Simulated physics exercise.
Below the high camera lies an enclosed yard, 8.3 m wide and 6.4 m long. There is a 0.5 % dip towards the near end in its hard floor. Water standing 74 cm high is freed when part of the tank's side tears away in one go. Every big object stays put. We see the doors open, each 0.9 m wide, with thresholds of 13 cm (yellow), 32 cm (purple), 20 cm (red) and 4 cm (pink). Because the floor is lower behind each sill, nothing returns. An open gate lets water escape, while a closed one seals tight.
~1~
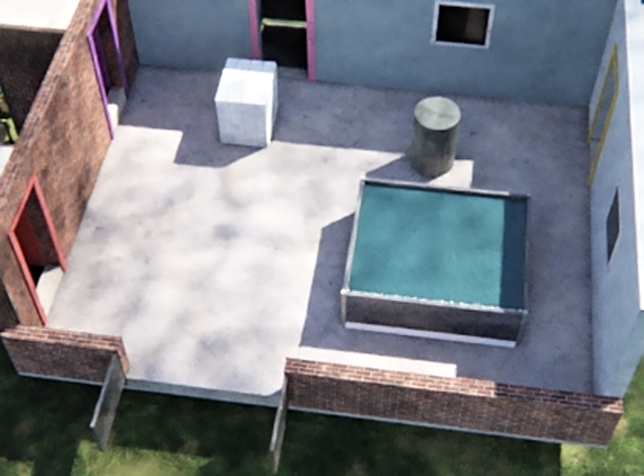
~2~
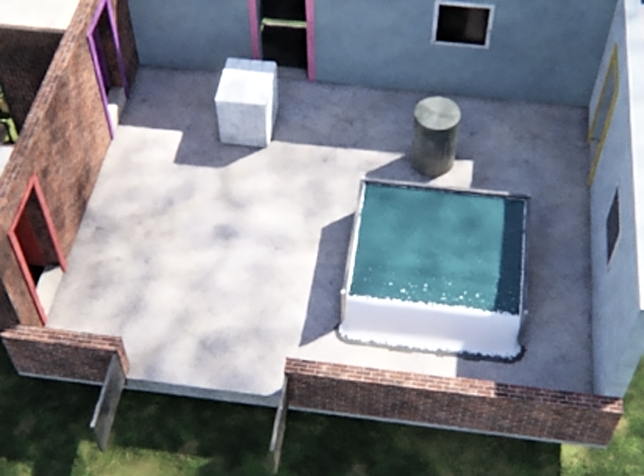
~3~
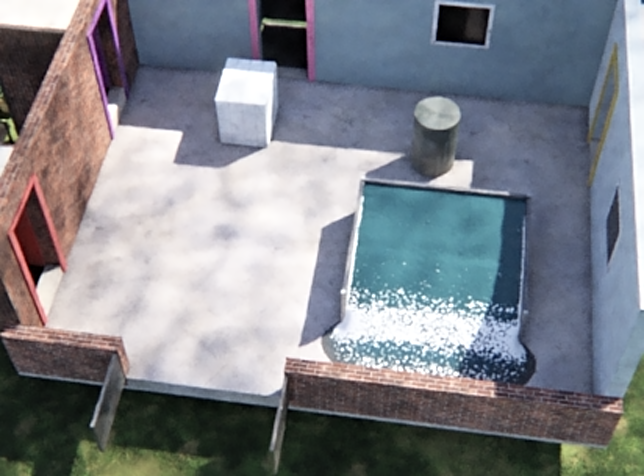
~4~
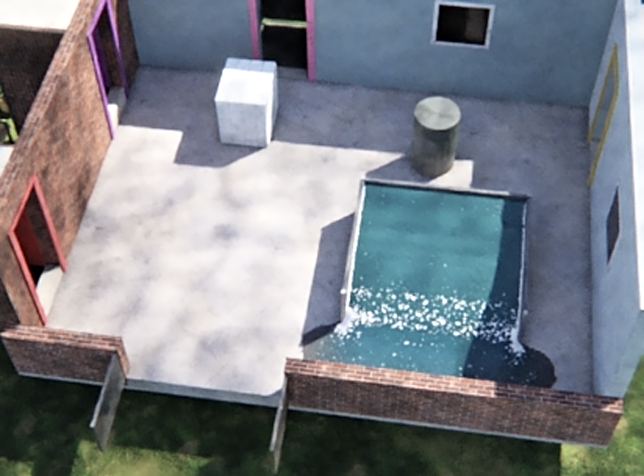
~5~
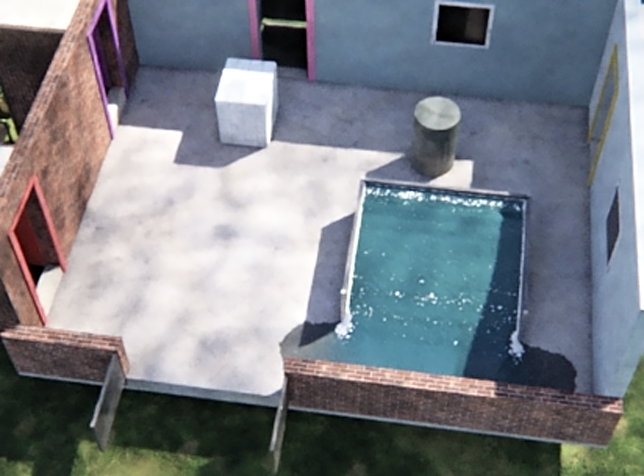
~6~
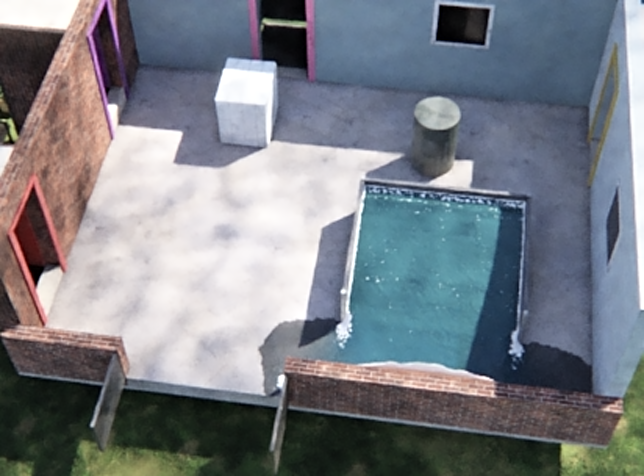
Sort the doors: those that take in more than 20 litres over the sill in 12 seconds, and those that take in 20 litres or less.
Sorted: The yellow door takes in 20 litres or less; the purple door takes in 20 litres or less; the red door takes in 20 litres or less; the pink door takes in more.
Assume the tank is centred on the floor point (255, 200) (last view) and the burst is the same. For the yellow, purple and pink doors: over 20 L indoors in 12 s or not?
Against the limit, the yellow door stays within it, the purple door stays within it and the pink door stays within it.
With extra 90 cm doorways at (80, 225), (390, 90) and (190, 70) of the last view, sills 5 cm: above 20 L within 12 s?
Per doorway, in order: Sufficient / insufficient / sufficient.
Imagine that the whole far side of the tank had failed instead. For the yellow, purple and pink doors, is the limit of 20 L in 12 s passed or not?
The yellow door comes out more than that, the purple door less than that and the pink door more than that.
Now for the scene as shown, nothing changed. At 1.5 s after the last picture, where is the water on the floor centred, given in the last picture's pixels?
Near (426, 331).
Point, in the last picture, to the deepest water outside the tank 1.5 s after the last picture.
Roughly (577, 419).
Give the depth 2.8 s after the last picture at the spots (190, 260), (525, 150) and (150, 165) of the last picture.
Spot by spot: Some 4, 4, then 2 cm.
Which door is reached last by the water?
It would be the pink one.
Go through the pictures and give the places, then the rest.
The first picture shows the tank at (440, 246) is whole and still, 74 cm deep.
In the second picture, the front is at (339, 327), 1.4 m from the gap at (432, 321); 0.6 m2 of floor is under water; 74 cm left at the back of the tank.
In the third picture, water pours out at (431, 323) and has run 1.6 m, to (328, 346); typically 14 cm deep outside, 74 cm at the tank's back.
In the fourth picture, the front is at a hidden place, 1.9 m from the gap at (431, 324); 3.7 m2 of floor is under water; 73 cm left at the back of the tank.
In the fifth picture, the front is at a hidden place, 2.3 m from the gap at (431, 325); 4.3 m2 of floor is under water; 66 cm left at the back of the tank.
In the sixth picture, water pours out at (431, 325) and has run 2.6 m, to a hidden place; typically 20 cm deep outside, 62 cm at the tank's back.
Then, 0.7 s after the last picture water covers 15 % of the floor and is deepest (66 cm) near (590, 421); yellow door not reached, purple door not reached, red door not reached, pink door not reached.
Then, 1.5 s after the last picture water covers 35 % of the floor and is deepest (58 cm) near (577, 419); yellow door not reached, purple door not reached, red door not reached, pink door not reached.
Then, 2.8 s after the last picture water covers 55 % of the floor and is deepest (35 cm) near (576, 109); yellow door 4 cm at the sill, 0 L in, purple door not reached, red door 22 cm at the sill, 2 L in, pink door not reached.
Then, 6.3 s after the last picture water covers 85 % of the floor and is deepest (18 cm) near (552, 416); yellow door 8 cm at the sill, 0 L in, purple door 4 cm at the sill, 0 L in, red door 9 cm at the sill, 5 L in, pink door 9 cm at the sill, 8 L in.
Then, 11.3 s after the last picture water covers 100 % of the floor and is deepest (10 cm) near (35, 352); yellow door 7 cm at the sill, 0 L in, purple door 8 cm at the sill, 0 L in, red door 8 cm at the sill, 5 L in, pink door 9 cm at the sill, 109 L in.
